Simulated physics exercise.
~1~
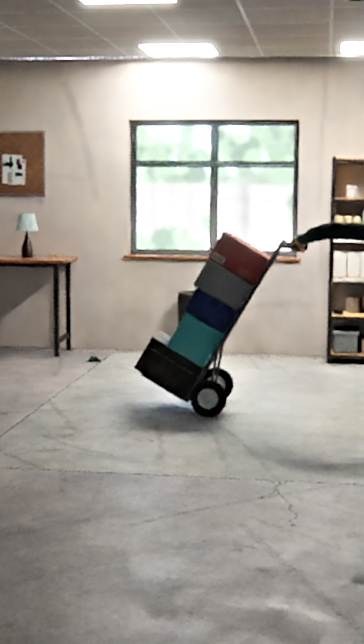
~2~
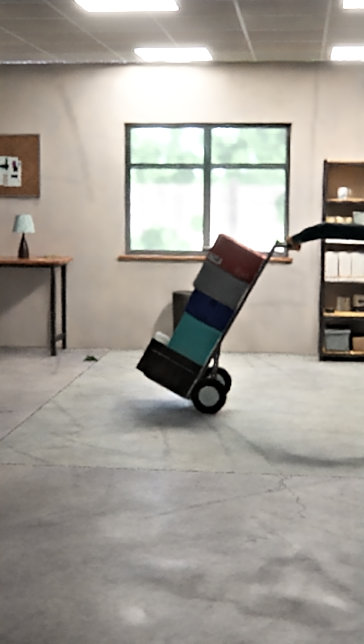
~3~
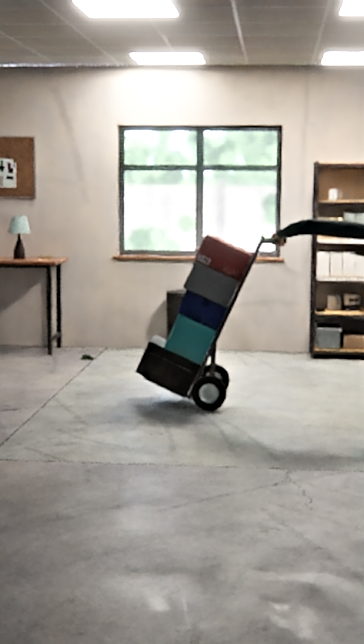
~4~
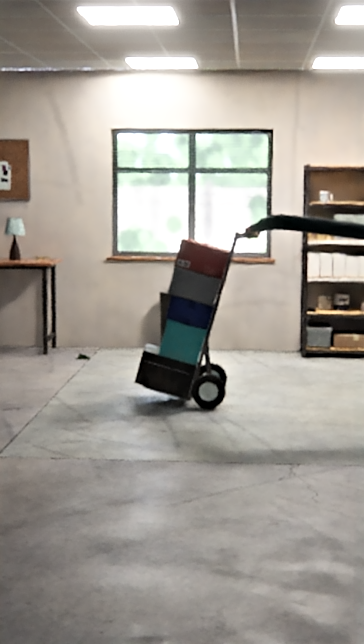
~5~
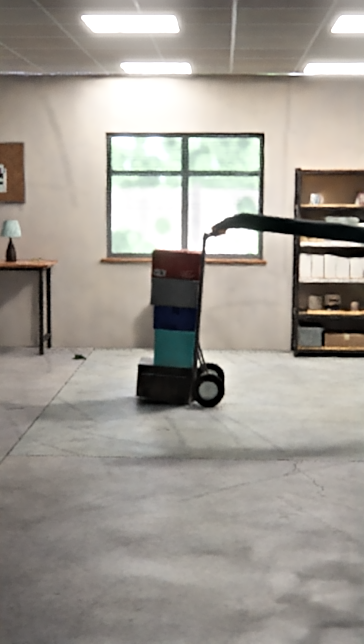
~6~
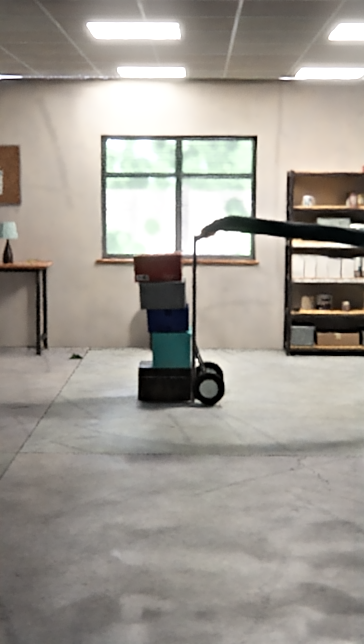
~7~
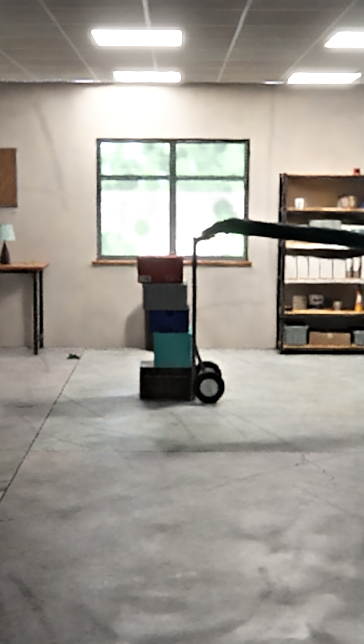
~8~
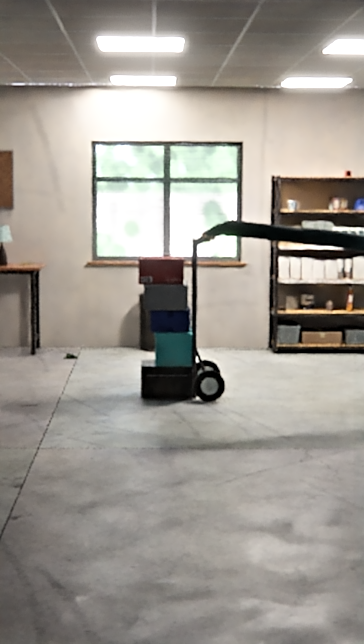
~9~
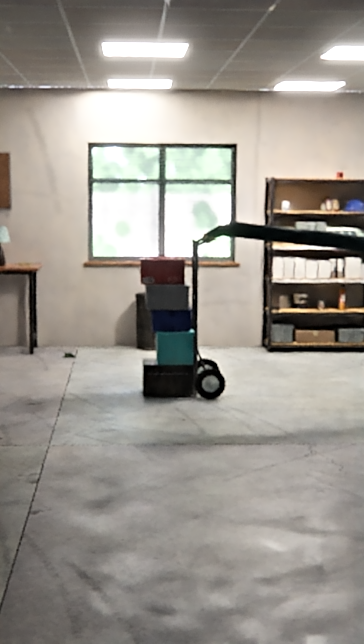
In the video, an arm tips a leaning hand truck upright, carrying a black toolbox, turquoise tote, blue parcel, grey tote and red parcel. The upper items slide slightly left as it stops, but the stack stays standing, with the hand still holding the handle.
